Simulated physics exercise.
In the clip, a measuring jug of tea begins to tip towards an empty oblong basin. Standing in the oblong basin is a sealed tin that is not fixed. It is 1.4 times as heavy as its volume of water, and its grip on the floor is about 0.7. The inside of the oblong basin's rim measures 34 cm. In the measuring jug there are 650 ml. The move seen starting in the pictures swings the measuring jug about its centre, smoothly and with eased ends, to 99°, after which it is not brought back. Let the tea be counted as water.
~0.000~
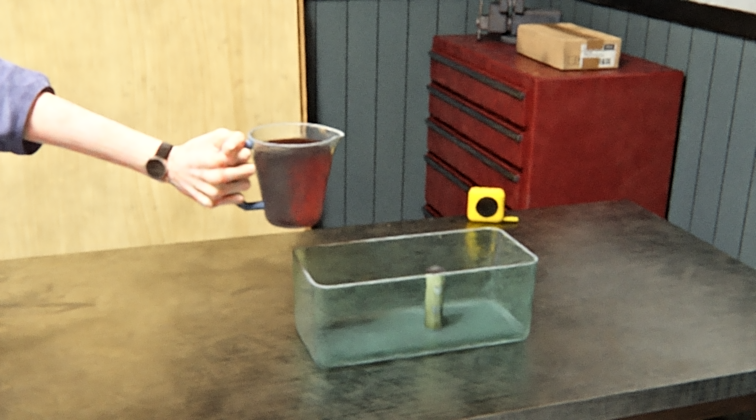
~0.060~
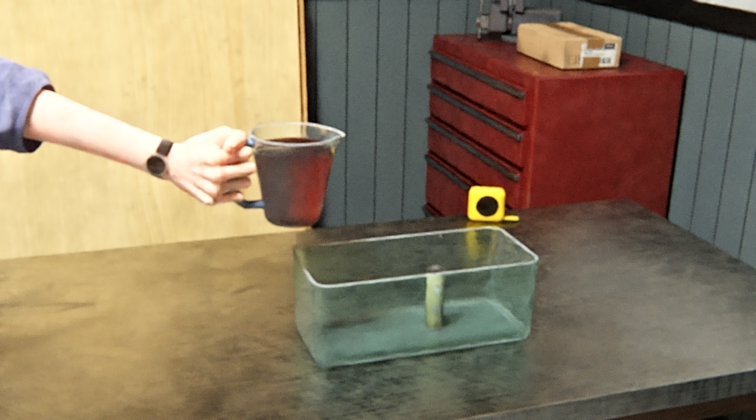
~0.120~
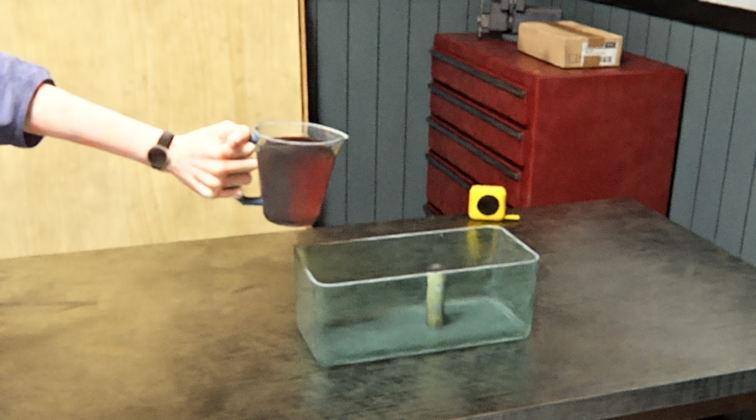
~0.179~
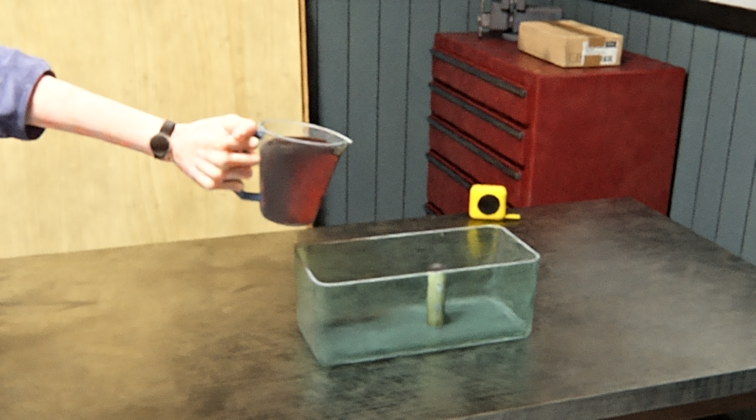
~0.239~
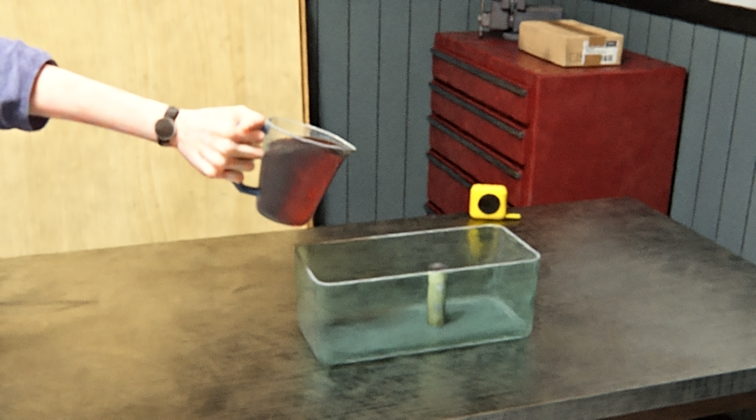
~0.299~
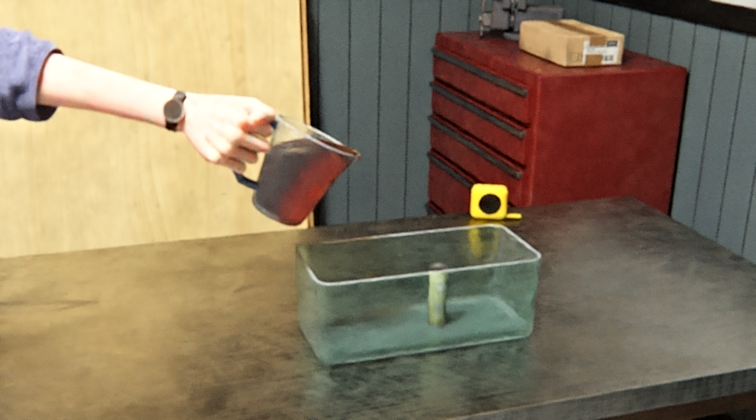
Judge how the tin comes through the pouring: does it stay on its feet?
Yes, it is left standing.
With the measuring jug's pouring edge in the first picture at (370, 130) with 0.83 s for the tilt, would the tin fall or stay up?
Then it tips over.
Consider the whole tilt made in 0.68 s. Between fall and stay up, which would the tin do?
It stays steady, then.
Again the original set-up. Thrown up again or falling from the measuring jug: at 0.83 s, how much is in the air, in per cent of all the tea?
Some 14 % is up in the air.
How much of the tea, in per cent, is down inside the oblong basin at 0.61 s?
Some 20 per cent.
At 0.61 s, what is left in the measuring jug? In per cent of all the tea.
Around 58 in a hundred.
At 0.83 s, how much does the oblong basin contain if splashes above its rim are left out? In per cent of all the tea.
My estimate is about 72 percent.
After 0.61 s the tilt is 83° and 58 per cent is still to pour; the tin stands where it began.
After 0.83 s the tilt is 99° and 14 per cent is still to pour; the tin stands where it began.
After 1.07 s the tilt is 99° and 1 per cent is still to pour; the tin stands where it began.
After 1.33 s the tilt is 99° and 0 per cent is still to pour; the tin stands where it began.
In the end the tin stands where it began.
